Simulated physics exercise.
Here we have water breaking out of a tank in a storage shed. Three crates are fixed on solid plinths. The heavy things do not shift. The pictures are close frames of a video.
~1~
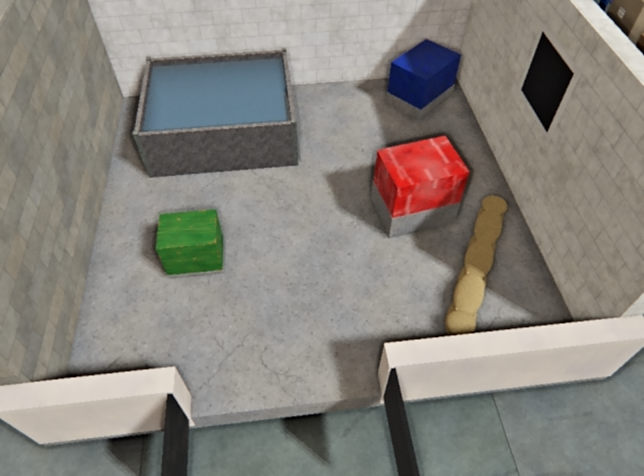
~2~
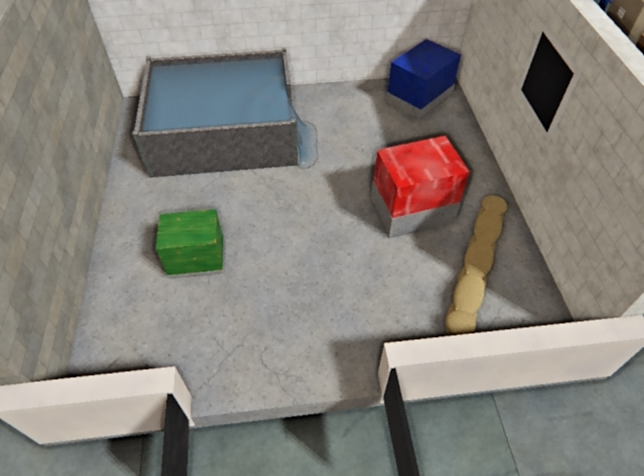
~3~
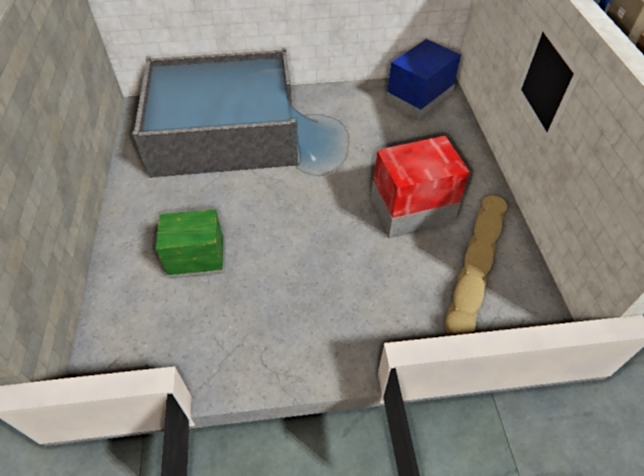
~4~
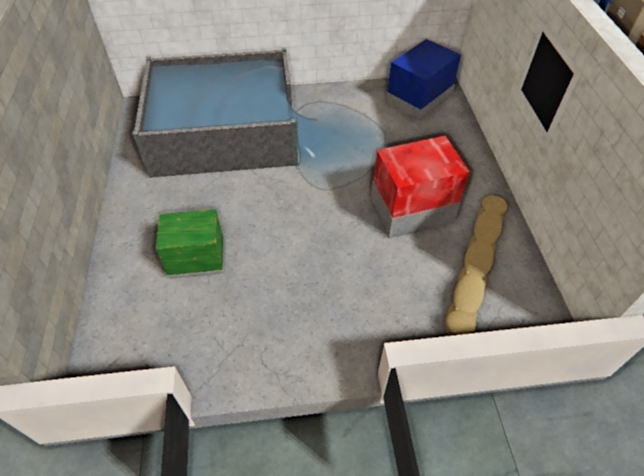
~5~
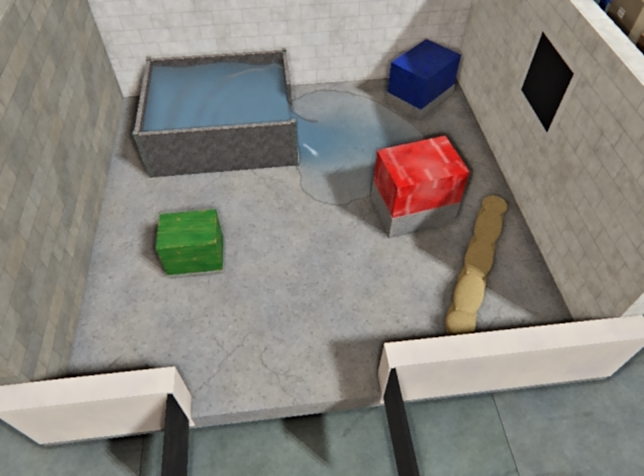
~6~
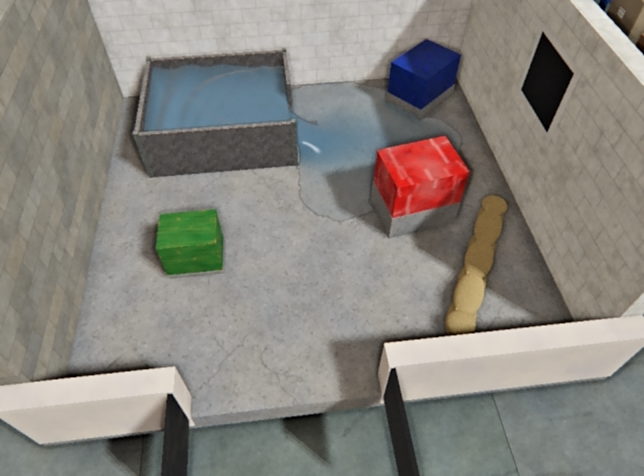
At the start, an open tank of water sits still in a walled storage shed with green, red and blue blocks on the floor. Water then breaks out of the tank's right side in a small puddle, which spreads rightward across the floor, reaching around the red block and near the blue one.
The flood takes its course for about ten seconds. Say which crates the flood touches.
In the end: The red crate keeps dry; the green crate is soaked; the blue crate is soaked.
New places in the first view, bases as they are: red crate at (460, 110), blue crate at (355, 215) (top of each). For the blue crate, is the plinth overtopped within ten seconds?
In short: Blue keeps dry.
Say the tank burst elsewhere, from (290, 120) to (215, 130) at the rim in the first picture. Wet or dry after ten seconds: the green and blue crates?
Then: Green gets wet, blue remains dry.
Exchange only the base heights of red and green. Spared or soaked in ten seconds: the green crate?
One by one: Green crate is safe.
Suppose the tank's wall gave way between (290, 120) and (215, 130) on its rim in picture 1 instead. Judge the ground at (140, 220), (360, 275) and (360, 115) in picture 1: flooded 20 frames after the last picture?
In that order: Flooded, under water, free of water.
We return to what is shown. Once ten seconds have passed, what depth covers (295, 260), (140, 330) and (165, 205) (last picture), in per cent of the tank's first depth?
In turn 4, 8 and 10 in a hundred.
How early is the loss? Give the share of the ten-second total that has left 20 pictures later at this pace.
Roughly 0 per cent.
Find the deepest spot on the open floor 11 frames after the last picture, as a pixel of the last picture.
Around (480, 146).
A moment on, water covers 25 % of the floor; the red crate water round its plinth, the green crate not reached, the blue crate water round its plinth.
Next, water covers 35 % of the floor; the red crate water round its plinth, the green crate not reached, the blue crate water round its plinth.
Then, water covers 50 % of the floor; the red crate water round its plinth, the green crate not reached, the blue crate water round its plinth.
Later, water covers 80 % of the floor; the red crate water round its plinth, the green crate water round its plinth, the blue crate water round its plinth.
In the end, water covers 95 % of the floor; the red crate stayed above the water, the green crate was topped, the blue crate was topped.
